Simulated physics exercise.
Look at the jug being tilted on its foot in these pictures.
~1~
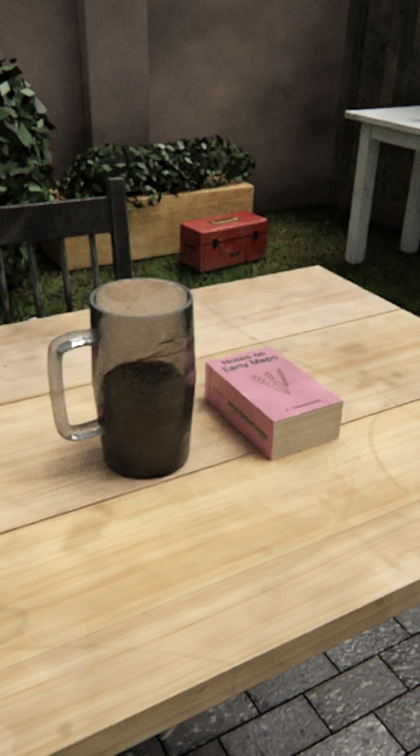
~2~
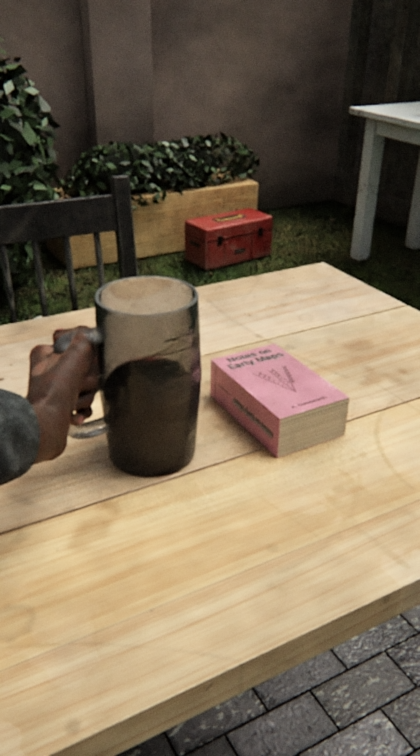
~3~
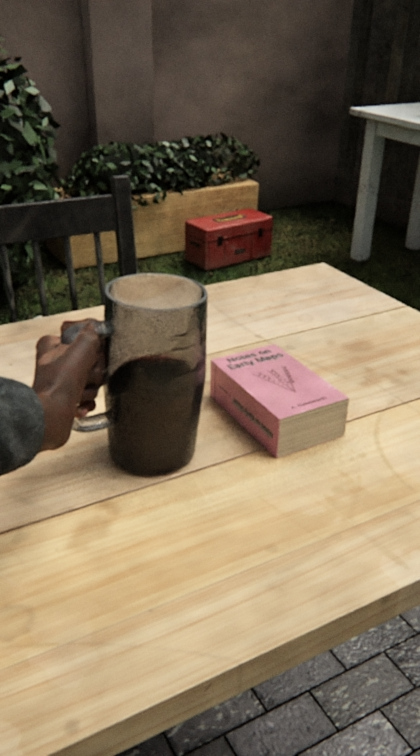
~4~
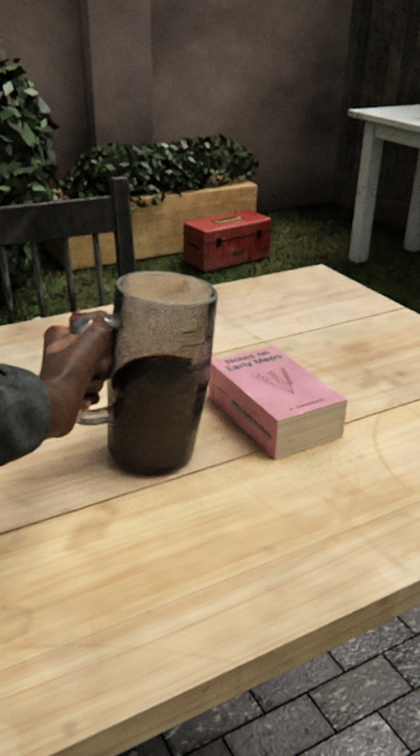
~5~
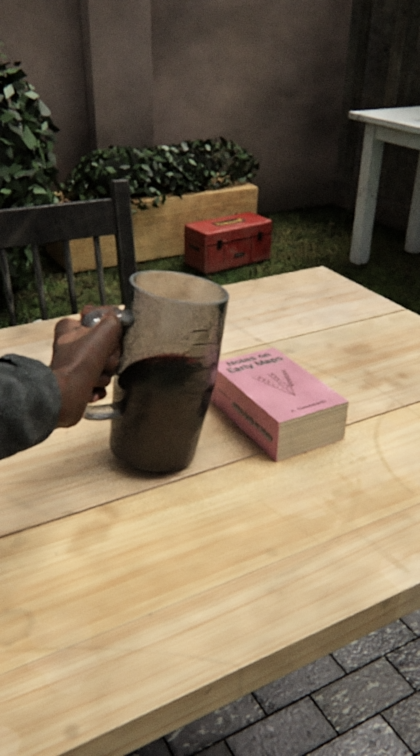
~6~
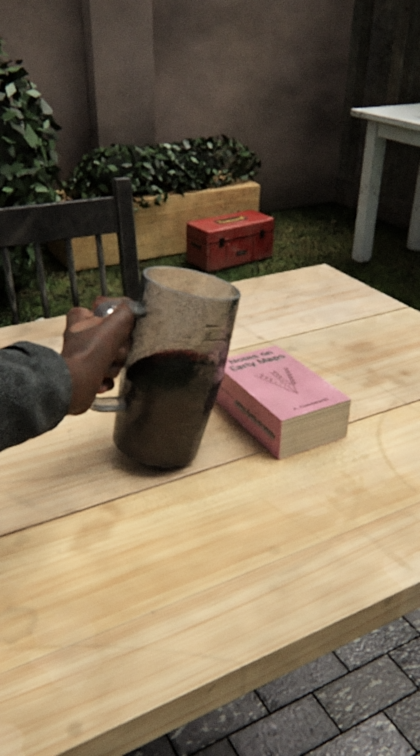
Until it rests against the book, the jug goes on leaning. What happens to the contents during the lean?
It's going to stay contained, I reckon.
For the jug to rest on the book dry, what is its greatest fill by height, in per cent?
About 70 %.
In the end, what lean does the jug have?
At 50° or so.
Shortly, the jug leans by about 30°; none is lost.
Then, the jug leans by about 45°; none is lost.
At the finish, the jug leans by about 50°, against the book; none is lost.
